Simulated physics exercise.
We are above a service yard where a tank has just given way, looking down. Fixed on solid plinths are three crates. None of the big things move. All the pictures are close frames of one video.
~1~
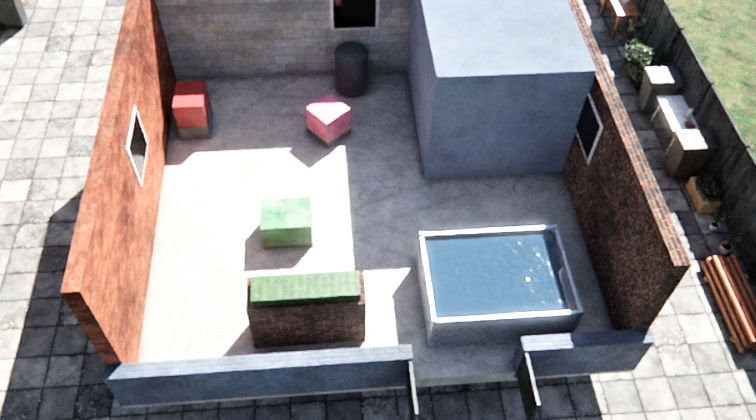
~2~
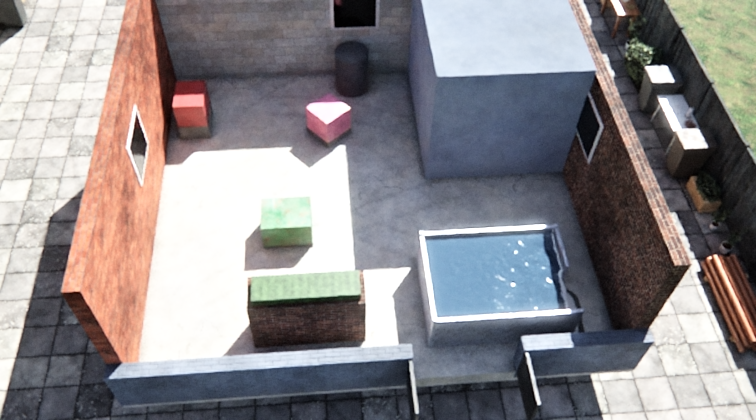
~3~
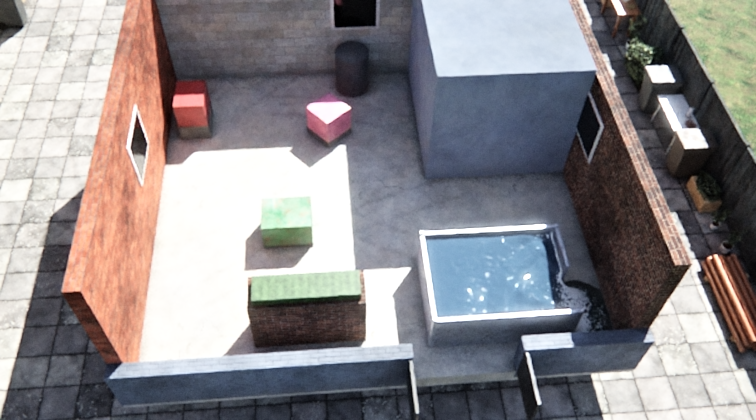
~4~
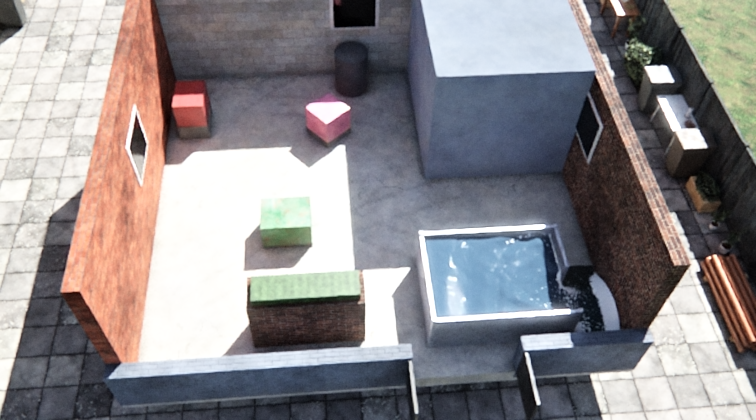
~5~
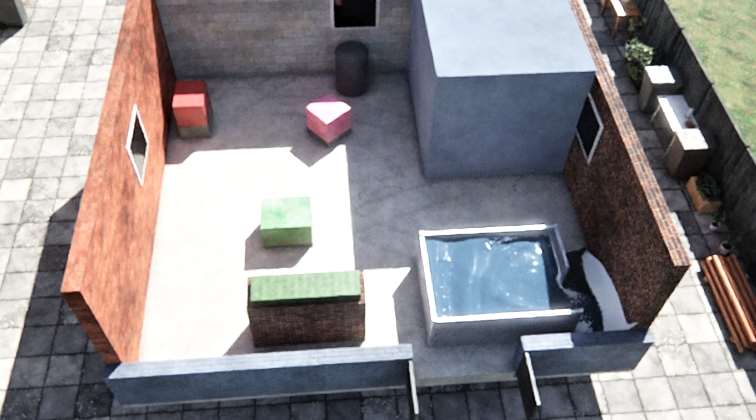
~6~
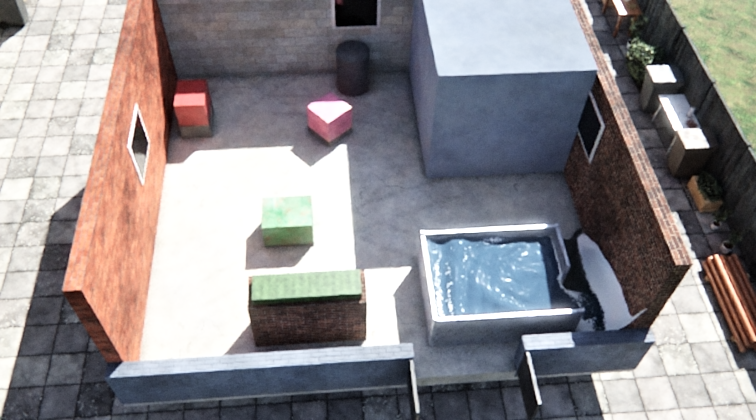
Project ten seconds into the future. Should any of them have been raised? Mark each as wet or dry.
Green crate: Wet; pink crate: Dry; red crate: Dry.
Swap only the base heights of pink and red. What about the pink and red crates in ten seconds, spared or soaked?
First the pink, which stays clear; then the red, which stays clear.
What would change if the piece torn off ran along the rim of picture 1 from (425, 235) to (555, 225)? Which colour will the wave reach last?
My answer: The red one.
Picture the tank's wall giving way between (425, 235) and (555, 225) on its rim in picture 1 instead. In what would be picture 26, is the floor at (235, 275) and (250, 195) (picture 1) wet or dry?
Untouched, then submerged.
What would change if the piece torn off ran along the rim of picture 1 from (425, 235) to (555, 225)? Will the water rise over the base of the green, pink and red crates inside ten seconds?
Note: Green gets flooded; pink gets flooded; red is never reached.
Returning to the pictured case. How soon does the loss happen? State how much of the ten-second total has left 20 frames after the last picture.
About 40 per cent.
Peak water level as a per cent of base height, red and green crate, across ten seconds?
Close to 30 per cent, and close to 390 per cent, in that order.
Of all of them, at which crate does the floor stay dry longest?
The red one.
A moment on, water covers 10 % of the floor; the green crate not reached, the pink crate not reached, the red crate not reached.
Next, water covers 20 % of the floor; the green crate not reached, the pink crate not reached, the red crate not reached.
Then, water covers 35 % of the floor; the green crate water round its plinth, the pink crate not reached, the red crate not reached.
Later, water covers 70 % of the floor; the green crate water round its plinth, the pink crate water round its plinth, the red crate water round its plinth.
In the end, water covers 85 % of the floor; the green crate was topped, the pink crate stayed above the water, the red crate stayed above the water.
